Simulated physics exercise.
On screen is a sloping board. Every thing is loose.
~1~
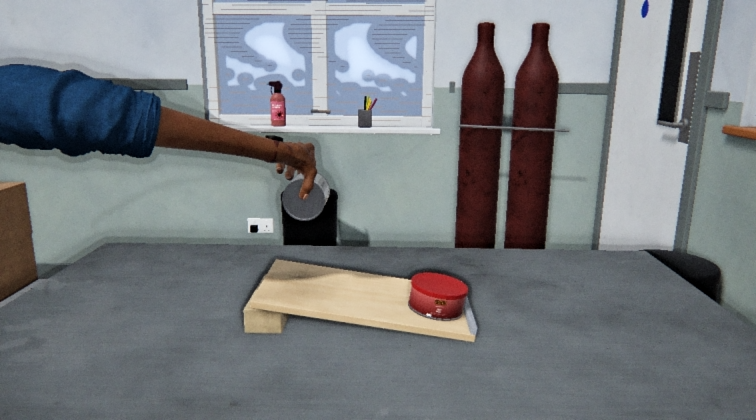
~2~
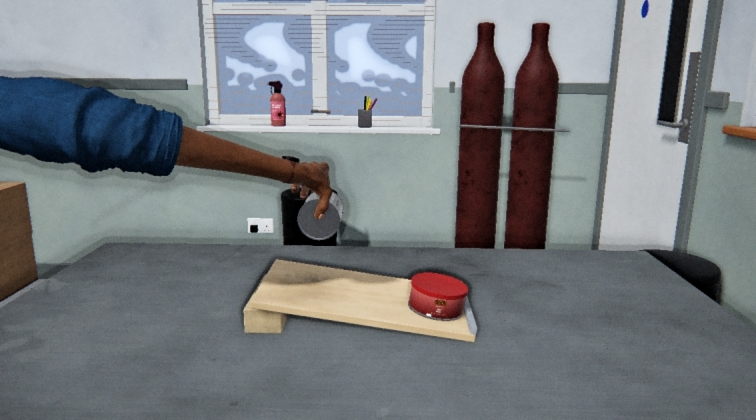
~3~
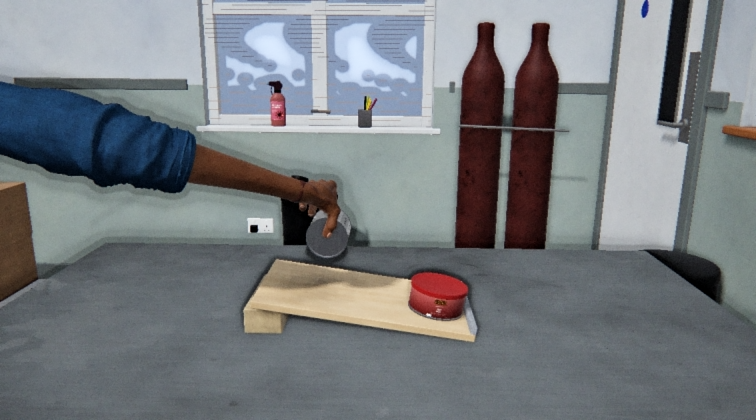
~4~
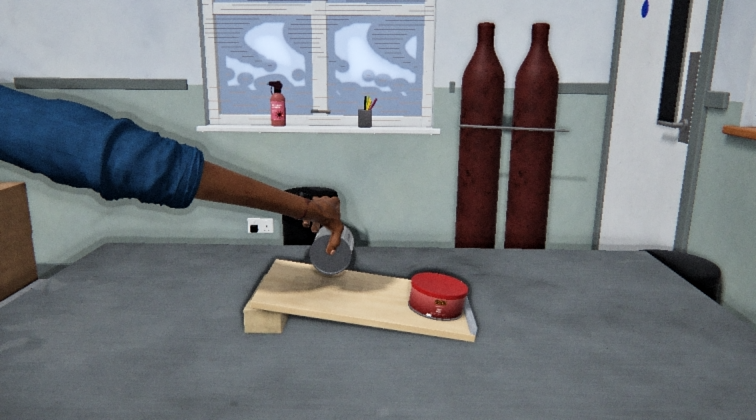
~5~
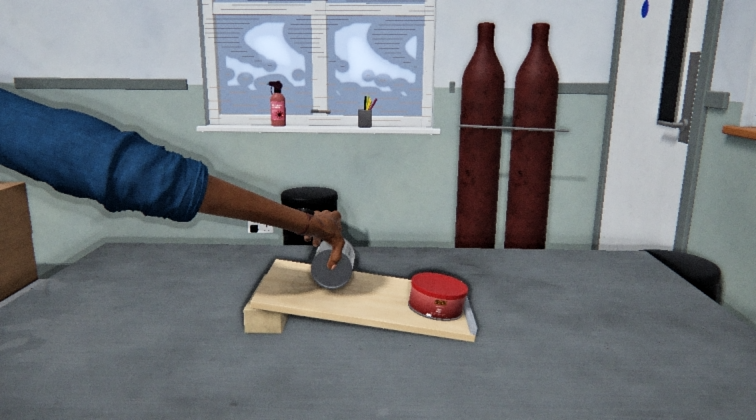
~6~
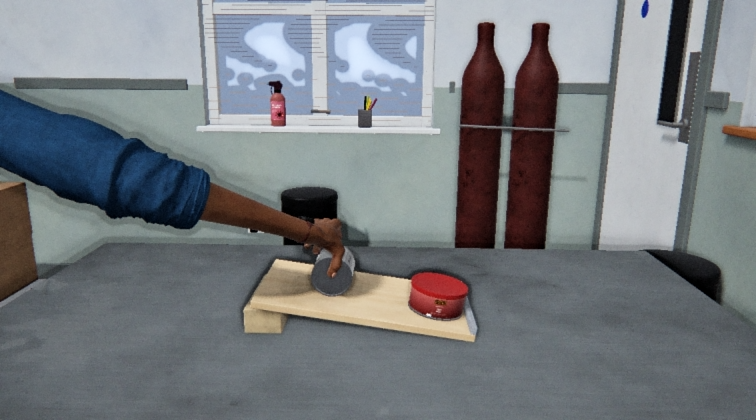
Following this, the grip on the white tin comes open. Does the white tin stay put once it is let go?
No.
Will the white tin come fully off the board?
Result: The white tin stays on top.
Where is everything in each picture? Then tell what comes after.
On its way; white tin (307, 195); red tub (437, 296), in the first picture.
On its way; white tin (322, 214); red tub (437, 296), in the second picture.
On its way; white tin (329, 232); red tub (437, 296), in the third picture.
On its way; white tin (333, 248); red tub (437, 296), in the fourth picture.
On its way; white tin (334, 262); red tub (437, 296), in the fifth picture.
Set down, still held; white tin (334, 270); red tub (437, 296), in the sixth picture.
Then, 0.30 s past the last view, white tin displaced a little near (342, 271).
Then, 0.50 s past the last view, white tin displaced about its own width near (366, 275).
Then, 0.60 s past the last view, white tin displaced about its own width near (385, 278).
Then, 0.70 s past the last view, white tin displaced about its own width near (394, 279).
Finally, moved from the start, white tin; red tub still in place. Final places as the last picture's camera would see them, white tin near (394, 279). The white tin slides or rolls down.
